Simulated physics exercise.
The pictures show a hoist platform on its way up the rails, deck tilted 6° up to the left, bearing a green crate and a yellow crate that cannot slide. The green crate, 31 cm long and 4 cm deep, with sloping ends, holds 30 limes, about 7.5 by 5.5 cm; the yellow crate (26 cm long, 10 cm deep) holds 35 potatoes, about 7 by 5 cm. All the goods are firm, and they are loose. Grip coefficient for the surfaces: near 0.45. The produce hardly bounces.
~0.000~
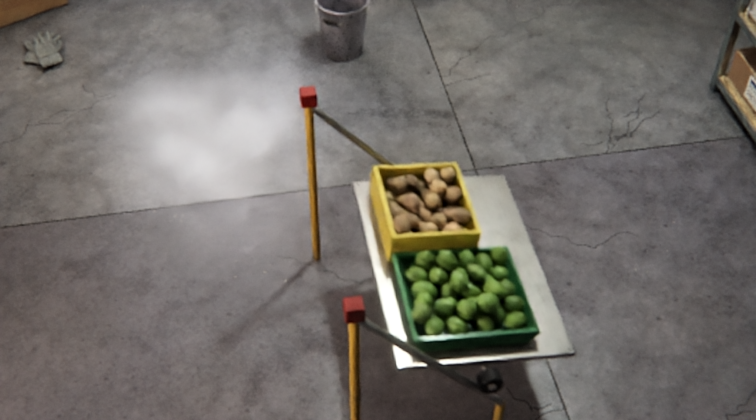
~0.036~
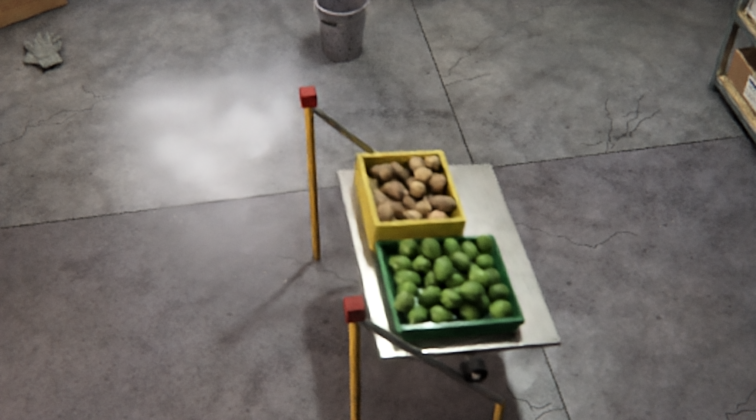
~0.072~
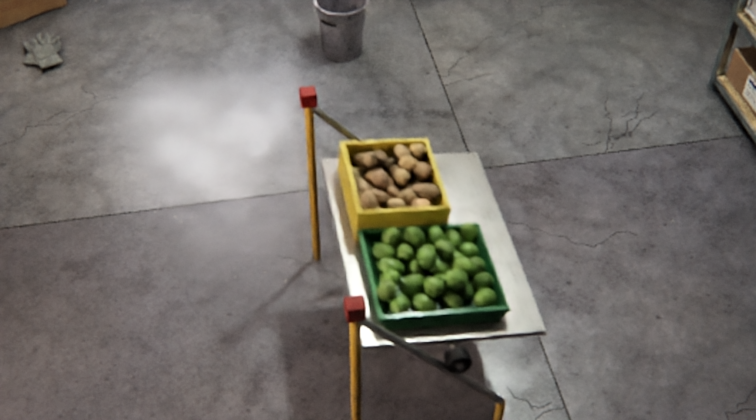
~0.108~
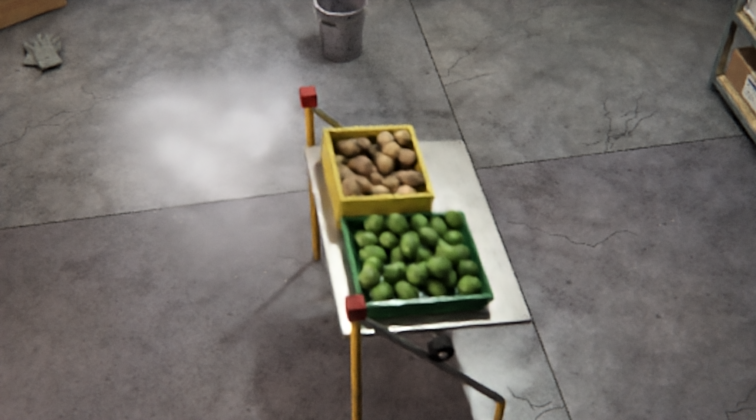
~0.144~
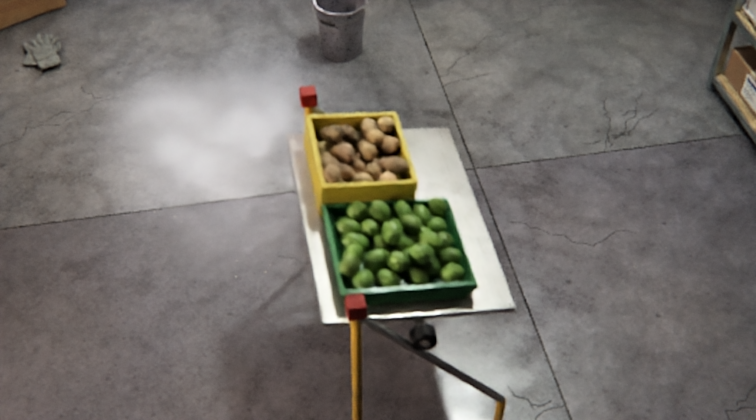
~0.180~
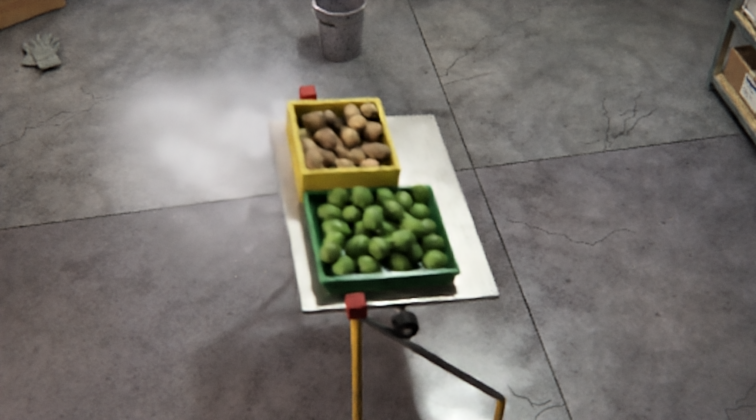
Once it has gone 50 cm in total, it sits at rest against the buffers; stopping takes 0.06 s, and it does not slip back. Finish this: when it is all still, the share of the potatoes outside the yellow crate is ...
... above one sixth.
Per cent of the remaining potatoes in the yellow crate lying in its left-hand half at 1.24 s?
That comes to roughly 60 in a hundred.
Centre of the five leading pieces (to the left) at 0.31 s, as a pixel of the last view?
They're centred near (272, 197).
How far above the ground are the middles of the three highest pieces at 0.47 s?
About 100 cm up.
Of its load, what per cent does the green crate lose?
For the green crate, the loss is 85%.
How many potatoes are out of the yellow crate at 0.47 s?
I'd put it at around 10.
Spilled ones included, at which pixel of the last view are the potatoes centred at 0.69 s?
I'd put the middle close to (287, 136).
After 0.19 s, braking begins.
After 0.31 s, the green crate is down by 6 of 30 and the yellow crate is down by 2 of 35.
After 0.47 s, the green crate is down by 24 of 30 and the yellow crate is down by 10 of 35.
After 0.69 s, the green crate is down by 26 of 30 and the yellow crate is down by 13 of 35.
Outcome (at 1.24 s), the green crate is down by 26 of 30 and the yellow crate is down by 13 of 35. Asked share, 13 of 35, 37 per cent.
